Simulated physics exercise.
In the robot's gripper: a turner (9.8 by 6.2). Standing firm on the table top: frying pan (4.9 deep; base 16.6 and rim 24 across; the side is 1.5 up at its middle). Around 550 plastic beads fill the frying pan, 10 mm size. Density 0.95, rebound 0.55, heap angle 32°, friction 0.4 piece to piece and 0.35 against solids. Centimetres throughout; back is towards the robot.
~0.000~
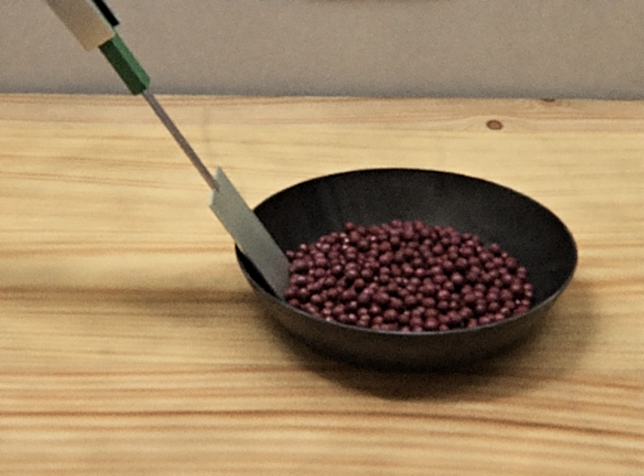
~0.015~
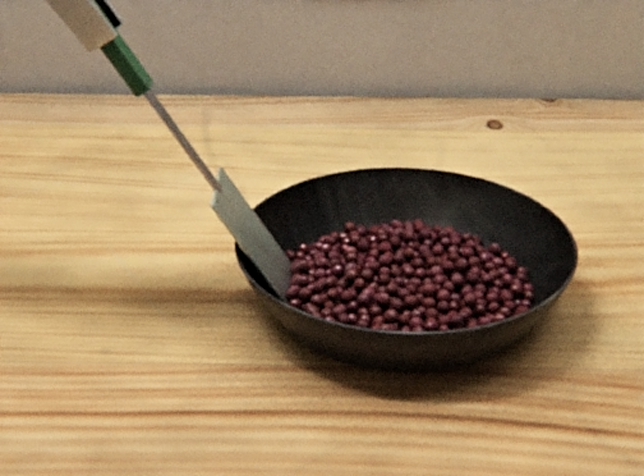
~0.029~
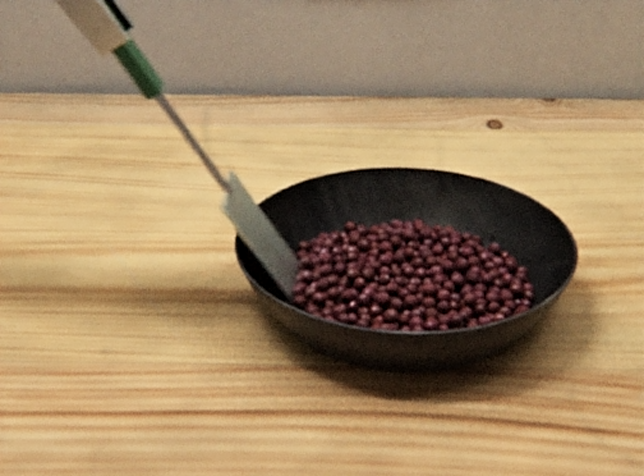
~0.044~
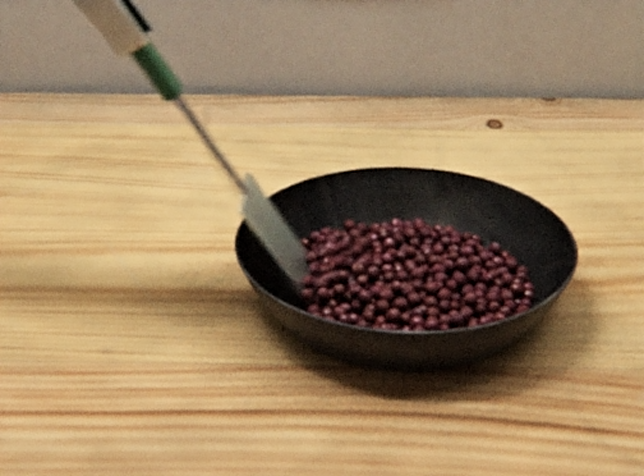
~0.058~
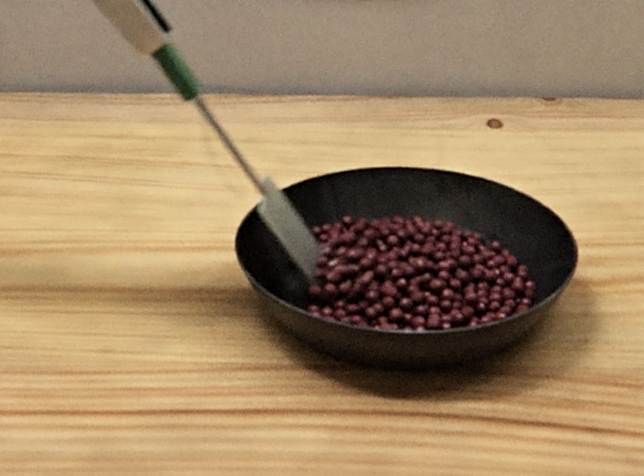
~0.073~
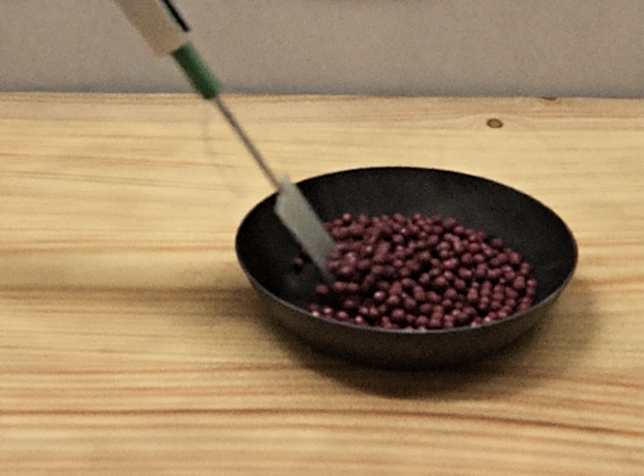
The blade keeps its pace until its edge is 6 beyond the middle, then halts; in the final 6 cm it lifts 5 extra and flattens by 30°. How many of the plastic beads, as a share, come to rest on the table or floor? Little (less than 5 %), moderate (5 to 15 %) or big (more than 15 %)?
Answer: Moderate; 5 to 15 % of the plastic beads finish on the table or floor.
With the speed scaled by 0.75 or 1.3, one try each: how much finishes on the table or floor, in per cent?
Some 5 and 10 per cent.
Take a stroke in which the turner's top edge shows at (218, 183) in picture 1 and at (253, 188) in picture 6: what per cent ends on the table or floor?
About 0 per cent.
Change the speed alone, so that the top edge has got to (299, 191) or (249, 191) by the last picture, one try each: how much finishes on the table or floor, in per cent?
About 10 and 0 per cent.
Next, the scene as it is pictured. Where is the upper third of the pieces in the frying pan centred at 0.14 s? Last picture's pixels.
Around (454, 264).
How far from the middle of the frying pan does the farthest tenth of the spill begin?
About 60 cm.
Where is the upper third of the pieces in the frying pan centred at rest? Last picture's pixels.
Near (496, 268).
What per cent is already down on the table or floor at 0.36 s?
About 8 per cent.
After 0.11 s, sloping 57°, highest piece 6 above the table; 553 in the frying pan.
After 0.14 s, sloping 45°, highest piece 7 above the table; 553 in the frying pan.
After 0.36 s, sloping 28°, highest piece 5 above the table; 511 in the frying pan, 41 on the table or floor, 1 on the blade or in flight.
After 1.41 s, sloping 28°, highest piece 4 above the table; 511 in the frying pan, 42 on the table or floor.
In the end, 511 in the frying pan, 42 on the table or floor. That is 8 % on the table or floor.
